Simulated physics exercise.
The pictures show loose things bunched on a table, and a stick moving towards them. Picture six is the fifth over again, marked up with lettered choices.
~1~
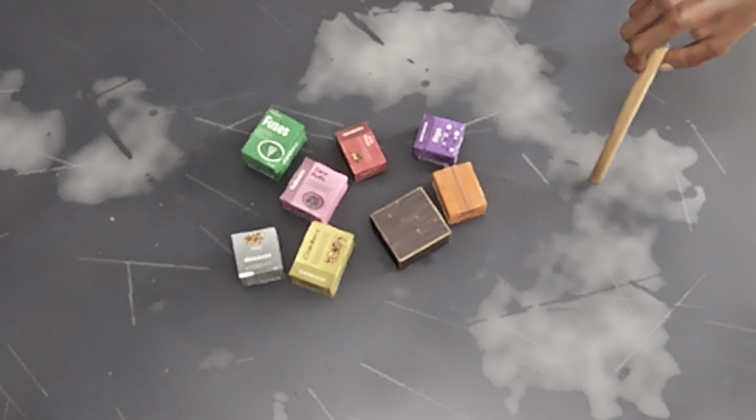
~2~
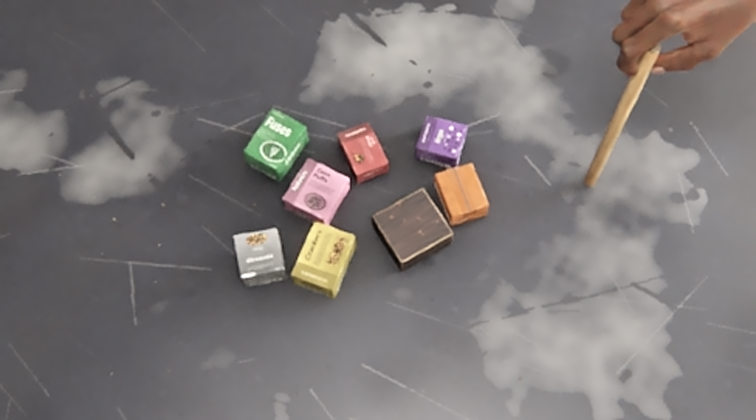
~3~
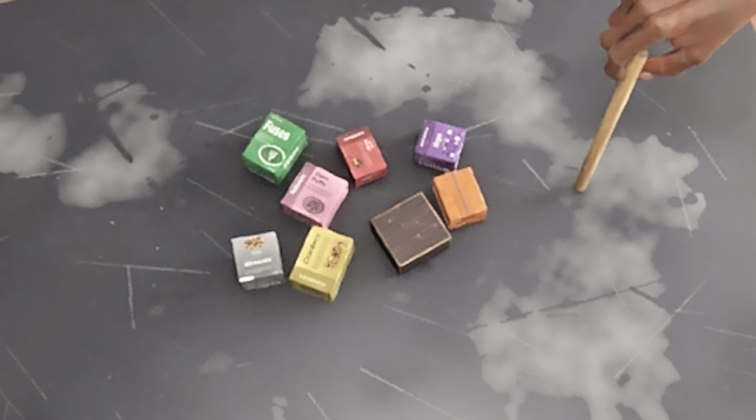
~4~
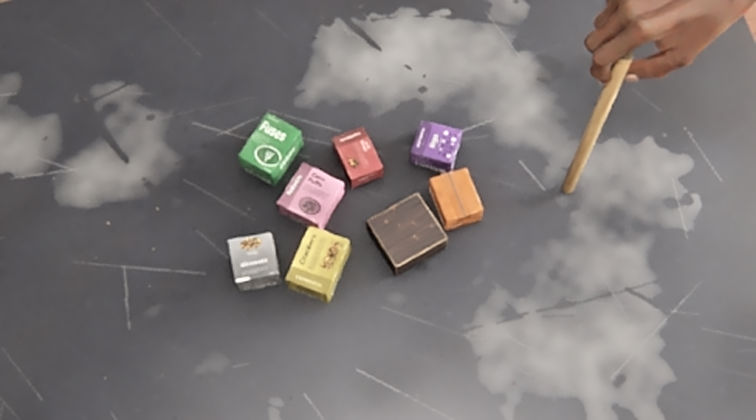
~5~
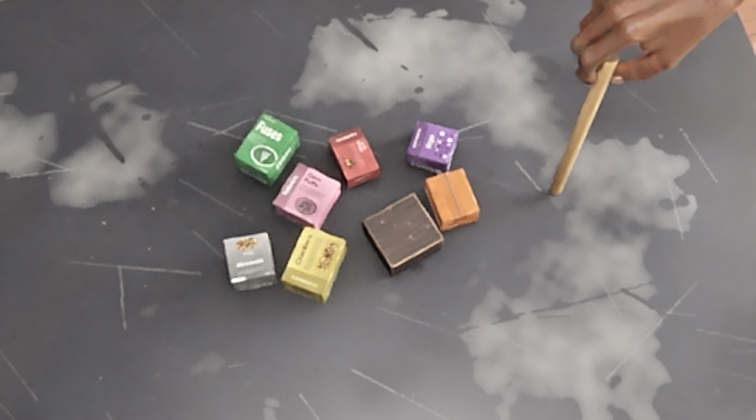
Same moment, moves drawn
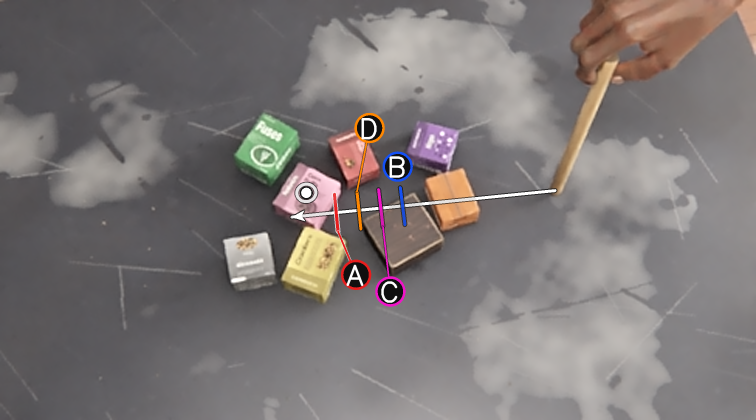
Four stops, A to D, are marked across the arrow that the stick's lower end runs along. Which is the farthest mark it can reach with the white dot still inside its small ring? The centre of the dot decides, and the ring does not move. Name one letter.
It can go as far as A.
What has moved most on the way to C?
The orange box has gone farthest.
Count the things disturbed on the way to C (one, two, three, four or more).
Three.
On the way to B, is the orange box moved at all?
By then, yes.
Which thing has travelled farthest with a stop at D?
It is the orange box.
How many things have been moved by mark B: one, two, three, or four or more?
Three.
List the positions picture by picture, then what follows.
In the first frame, yellow packet (323, 259); pink packet (314, 193); orange box (459, 194).
In the second frame, orange box (461, 195); green box (277, 146).
In the third frame, red packet (361, 157); purple box (439, 146).
In the fourth frame, grey packet (256, 262); black block (407, 235).
In the fifth frame, yellow packet (315, 265); pink packet (307, 198); orange box (451, 200).
On the copy, A at (336, 213); B at (403, 206); C at (381, 208); D at (359, 210); the arrow from (555, 191) to (292, 217); the white dot at (306, 193).
On A. First, foot of the stick (476, 199).
Then, foot of the stick (397, 208); orange box (379, 220); black block (368, 269).
Finally, foot of the stick (336, 213); orange box (350, 232); black block (362, 281); the dot is still in its ring.
By contrast, B keeps the dot in but is short; C keeps the dot in but is short; D keeps the dot in but is short.
